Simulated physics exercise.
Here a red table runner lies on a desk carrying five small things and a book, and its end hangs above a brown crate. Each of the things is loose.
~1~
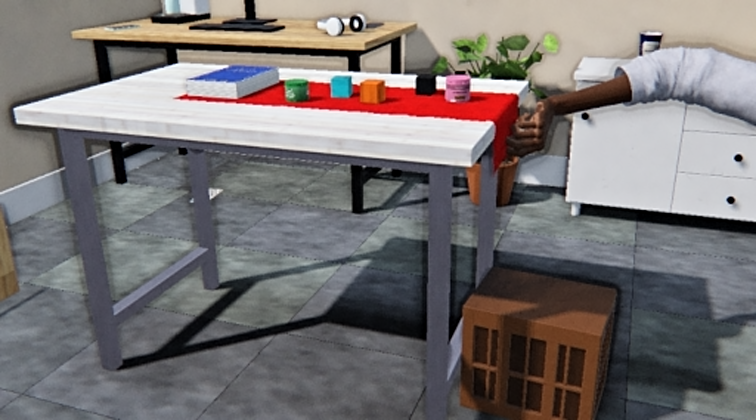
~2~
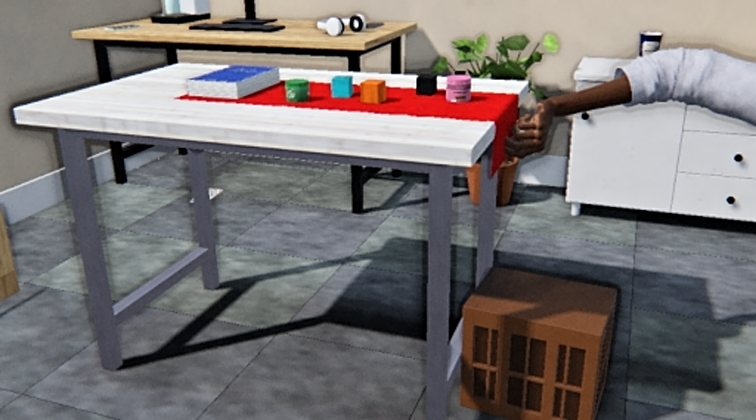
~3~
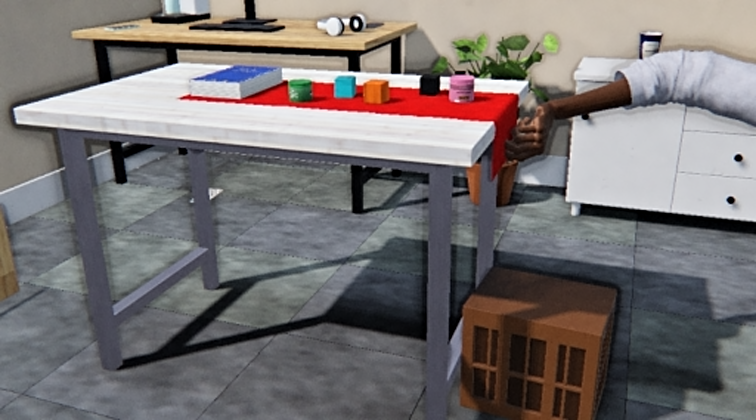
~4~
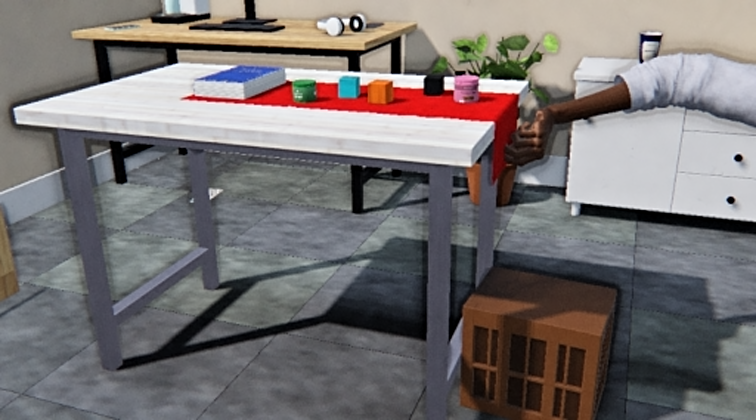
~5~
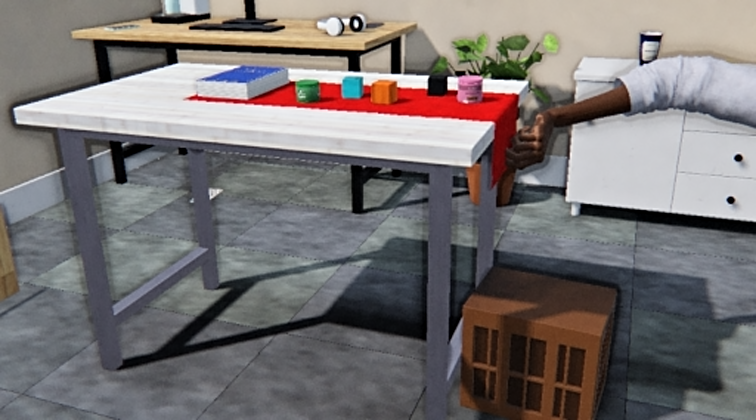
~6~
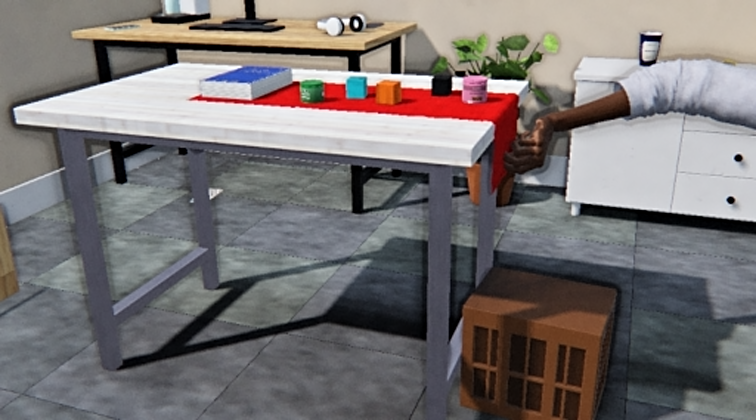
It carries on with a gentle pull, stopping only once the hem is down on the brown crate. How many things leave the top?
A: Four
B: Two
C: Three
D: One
Option C: Three.
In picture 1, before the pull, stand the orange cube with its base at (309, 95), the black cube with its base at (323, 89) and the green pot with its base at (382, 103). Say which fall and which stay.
I reckon the orange cube hangs on, the black cube hangs on and the green pot takes a fall.
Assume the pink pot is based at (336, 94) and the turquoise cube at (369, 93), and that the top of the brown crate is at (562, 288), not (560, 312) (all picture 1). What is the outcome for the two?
In the end the pink pot is still on top and the turquoise cube is still on top.
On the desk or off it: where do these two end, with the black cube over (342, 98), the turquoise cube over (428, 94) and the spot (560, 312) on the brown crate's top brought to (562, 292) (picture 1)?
The black cube stays put, the turquoise cube is lost.
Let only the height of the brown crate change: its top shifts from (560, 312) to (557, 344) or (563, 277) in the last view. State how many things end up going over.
It would be 4 and 2.
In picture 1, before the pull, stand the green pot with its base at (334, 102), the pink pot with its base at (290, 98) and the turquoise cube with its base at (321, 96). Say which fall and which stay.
First the green pot: It is still up there. Next the pink pot: It is still up there. Last the turquoise cube: It is still up there.
Soon after, hem near (504, 233); pink pot gone.
Then, hem on the crate; pink pot, black cube and orange cube gone.
At rest, hem on the crate; pink pot, black cube and orange cube gone. Over the edge go three.
